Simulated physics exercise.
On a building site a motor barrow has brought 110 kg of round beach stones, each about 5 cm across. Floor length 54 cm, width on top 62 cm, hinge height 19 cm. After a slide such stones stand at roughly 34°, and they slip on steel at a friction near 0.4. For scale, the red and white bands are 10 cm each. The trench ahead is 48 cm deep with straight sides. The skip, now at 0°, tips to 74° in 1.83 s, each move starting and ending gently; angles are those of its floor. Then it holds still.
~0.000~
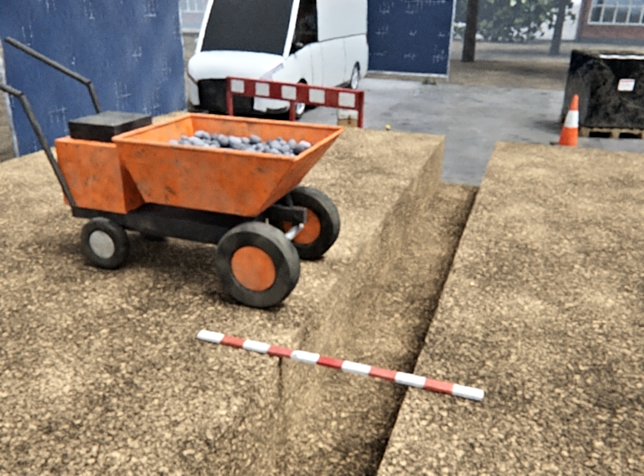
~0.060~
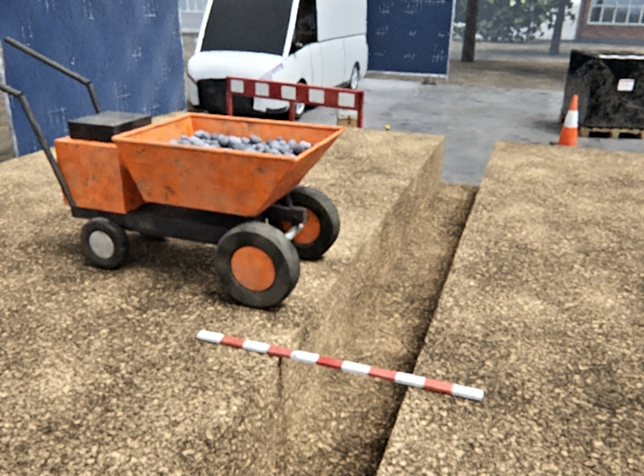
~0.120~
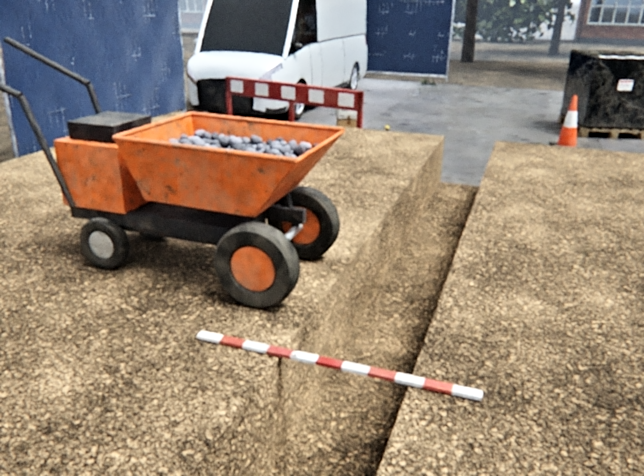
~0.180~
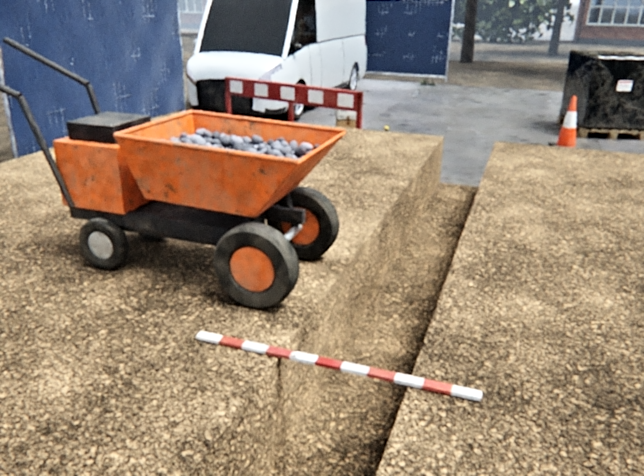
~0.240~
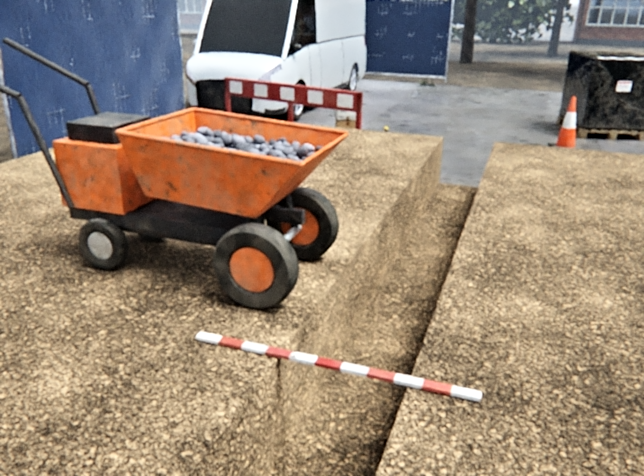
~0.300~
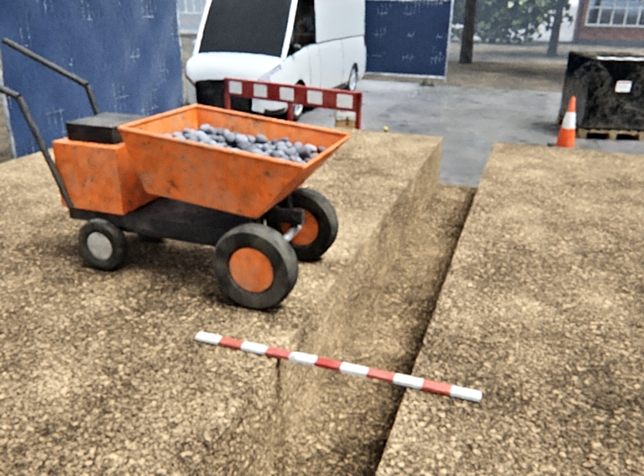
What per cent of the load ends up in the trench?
About 72 per cent.
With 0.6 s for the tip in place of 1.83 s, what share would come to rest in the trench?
It would be near 50 per cent.
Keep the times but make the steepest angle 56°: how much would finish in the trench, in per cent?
It would be near 60 per cent.
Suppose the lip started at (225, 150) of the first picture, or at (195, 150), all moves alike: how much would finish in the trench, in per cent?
About 100 and 85 per cent.
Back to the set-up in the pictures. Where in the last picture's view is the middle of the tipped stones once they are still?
Their middle is at about (407, 380).
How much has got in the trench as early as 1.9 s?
Some 45 per cent.
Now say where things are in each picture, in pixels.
Lip at (295, 160), floor tilted 0°, highest stones at (232, 143), in the first picture.
The skip is at 0°, its lip at (295, 160); the top of the load is at (222, 141); the stones move at 0.1 m/s on average, in the second picture.
Lip at (296, 161), floor tilted 1°, highest stones at (215, 140); the stones move at 0.1 m/s on average, in the third picture.
The skip is at 2°, its lip at (298, 162); the top of the load is at (215, 139); the stones move at 0.2 m/s on average, in the fourth picture.
The skip is at 3°, its lip at (300, 165); the top of the load is at (217, 138); the stones move at 0.2 m/s on average, in the fifth picture.
The skip is at 5°, its lip at (303, 167); the top of the load is at (213, 136); the stones move at 0.3 m/s on average, in the sixth picture.
After 1.4 s the floor is at 62°; 98 % in the skip, 2 % in the trench; the foremost stones are at (404, 256).
After 1.9 s the floor is at 74°; 33 % in the skip, 44 % in the trench, 23 % past the trench; the foremost stones are at (546, 315).
After 2.3 s the floor is at 74°; 9 % in the skip, 63 % in the trench, 29 % past the trench; the foremost stones are at (603, 328).
After 4.2 s the floor is at 74°; 0 % in the skip, 72 % in the trench, 28 % past the trench; the foremost stones are at (617, 332).
